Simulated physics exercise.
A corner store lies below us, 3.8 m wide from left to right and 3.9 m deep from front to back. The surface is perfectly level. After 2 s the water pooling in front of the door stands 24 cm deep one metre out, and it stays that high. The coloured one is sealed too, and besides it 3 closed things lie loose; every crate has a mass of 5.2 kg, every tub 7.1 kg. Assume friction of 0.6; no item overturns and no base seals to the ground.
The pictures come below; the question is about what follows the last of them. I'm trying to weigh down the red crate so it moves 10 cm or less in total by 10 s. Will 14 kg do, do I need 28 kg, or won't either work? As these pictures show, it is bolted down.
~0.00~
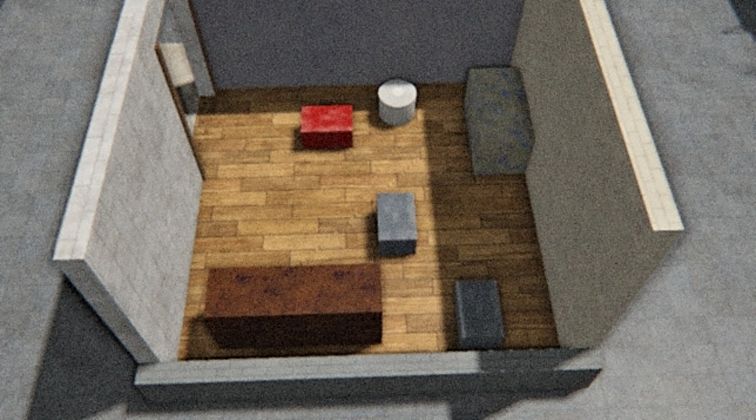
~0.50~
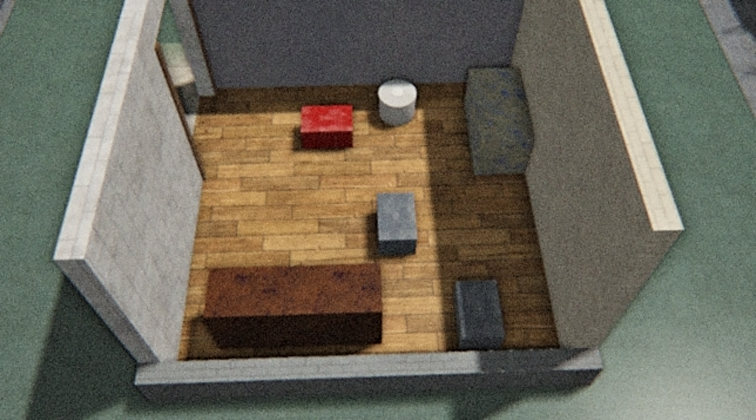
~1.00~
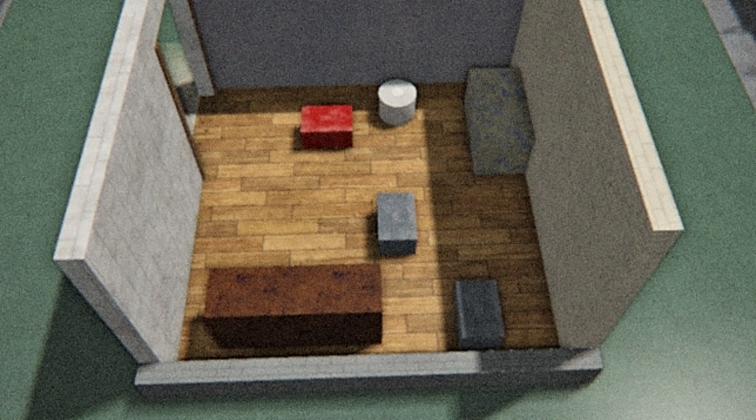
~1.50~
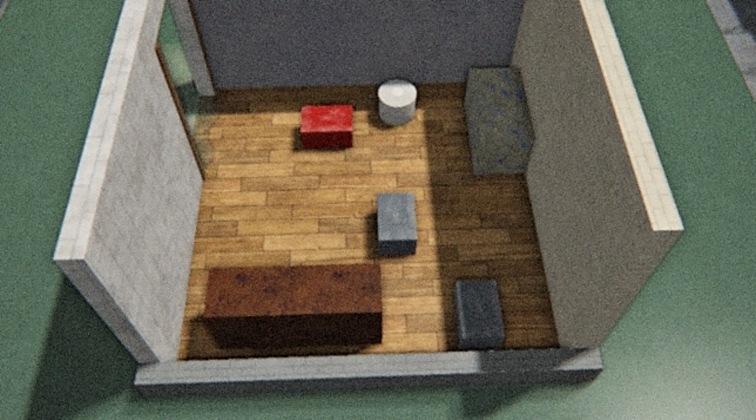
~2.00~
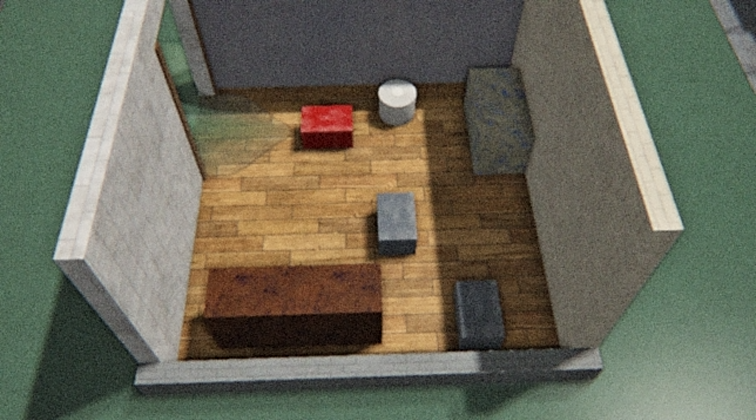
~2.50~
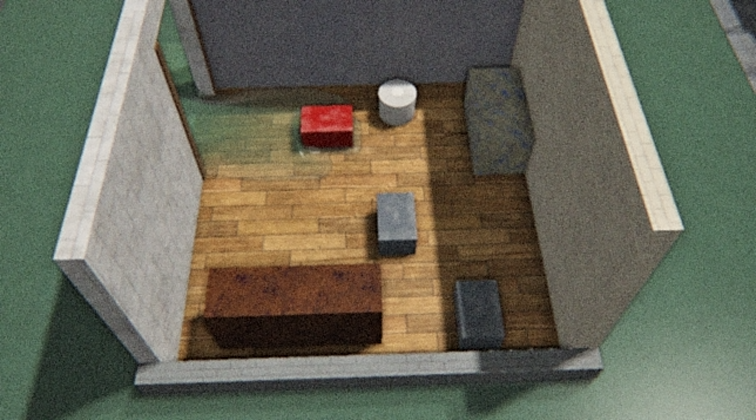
Neither will work.
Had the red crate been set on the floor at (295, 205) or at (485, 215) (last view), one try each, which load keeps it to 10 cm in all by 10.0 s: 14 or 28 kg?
Well, at the first spot you need the heavier weight, and at the second no weight will do.
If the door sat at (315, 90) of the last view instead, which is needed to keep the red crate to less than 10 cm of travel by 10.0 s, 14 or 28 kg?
Lab note: Both masses insufficient.
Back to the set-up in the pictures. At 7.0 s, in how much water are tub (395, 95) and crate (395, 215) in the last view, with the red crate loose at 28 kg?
Depth approx. 13 cm / 12 cm.
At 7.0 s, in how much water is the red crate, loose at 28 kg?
About 9 cm.
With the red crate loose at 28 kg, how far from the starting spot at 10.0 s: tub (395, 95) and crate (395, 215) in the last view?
Net displacement, in order: 200 cm; 120 cm.
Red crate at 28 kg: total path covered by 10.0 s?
Roughly 200 centimetres altogether.
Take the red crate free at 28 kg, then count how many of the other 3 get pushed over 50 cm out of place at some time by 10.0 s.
My count gives 3.
After 3.5 s the red crate would be 80 cm from its start with 14 kg and 19 cm from its start with 28 kg; 5 cm of water round it then.
After 4.5 s the red crate would be 149 cm from its start with 14 kg and 28 cm from its start with 28 kg; 6 cm of water round it then.
After 7.0 s the red crate would be 249 cm from its start with 14 kg and 53 cm from its start with 28 kg; 9 cm of water round it then.
After 10.0 s the red crate would be 242 cm from its start with 14 kg and 152 cm from its start with 28 kg; 18 cm of water round it then.
